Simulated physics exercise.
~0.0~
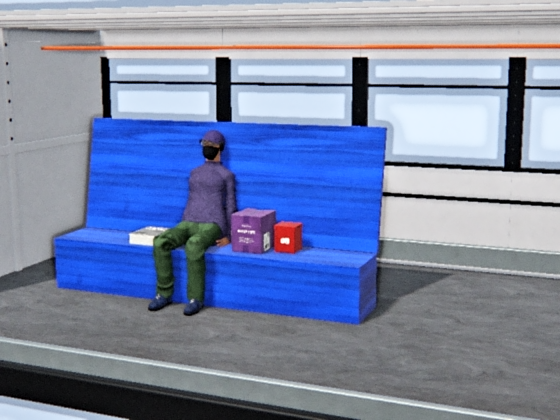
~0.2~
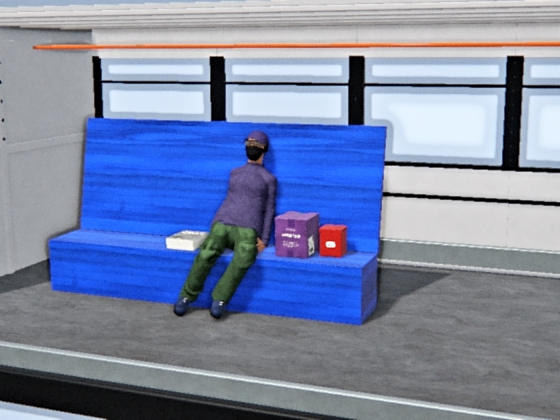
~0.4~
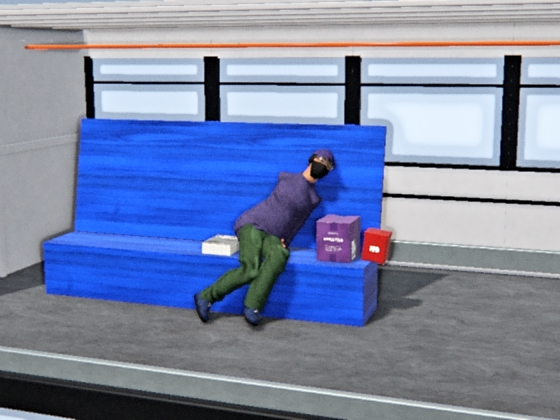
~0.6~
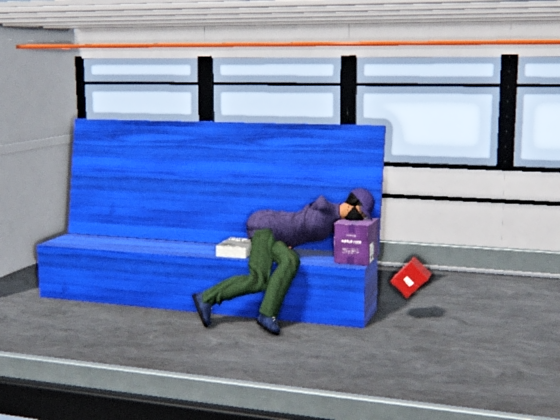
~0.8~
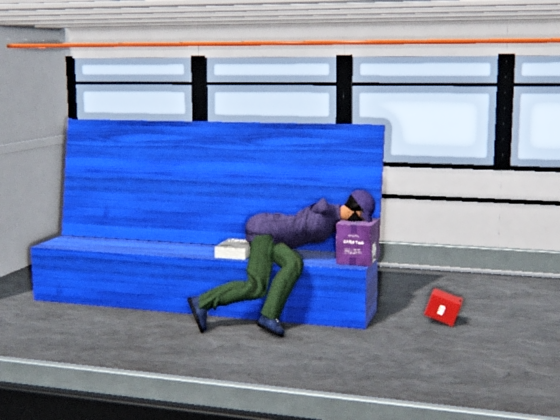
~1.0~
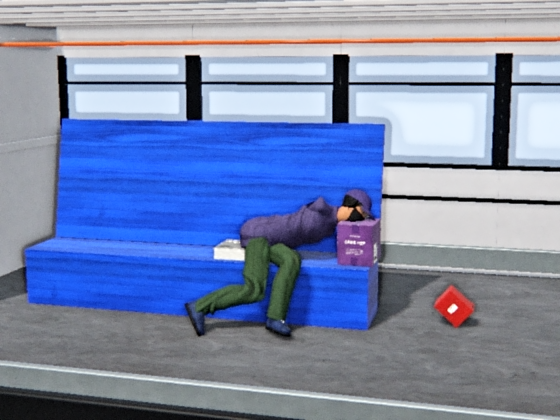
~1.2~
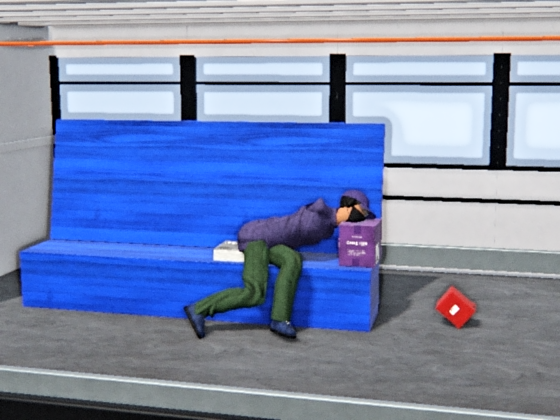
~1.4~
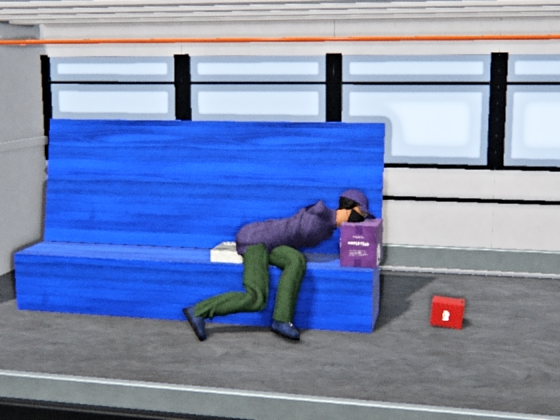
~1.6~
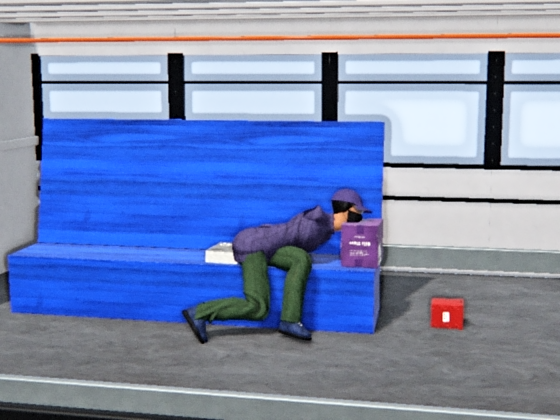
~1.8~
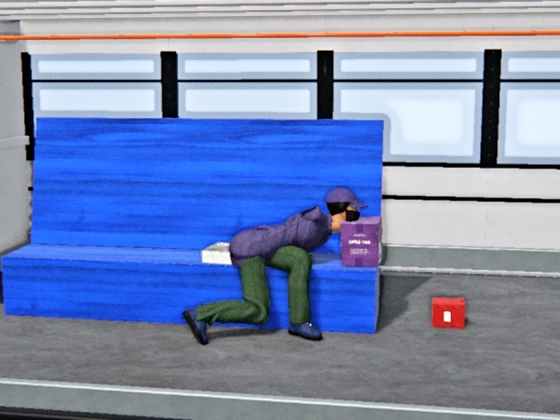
Seated sleeper in a cap sliding right and slumping onto a purple box as a red tub tumbles off the blue bench.
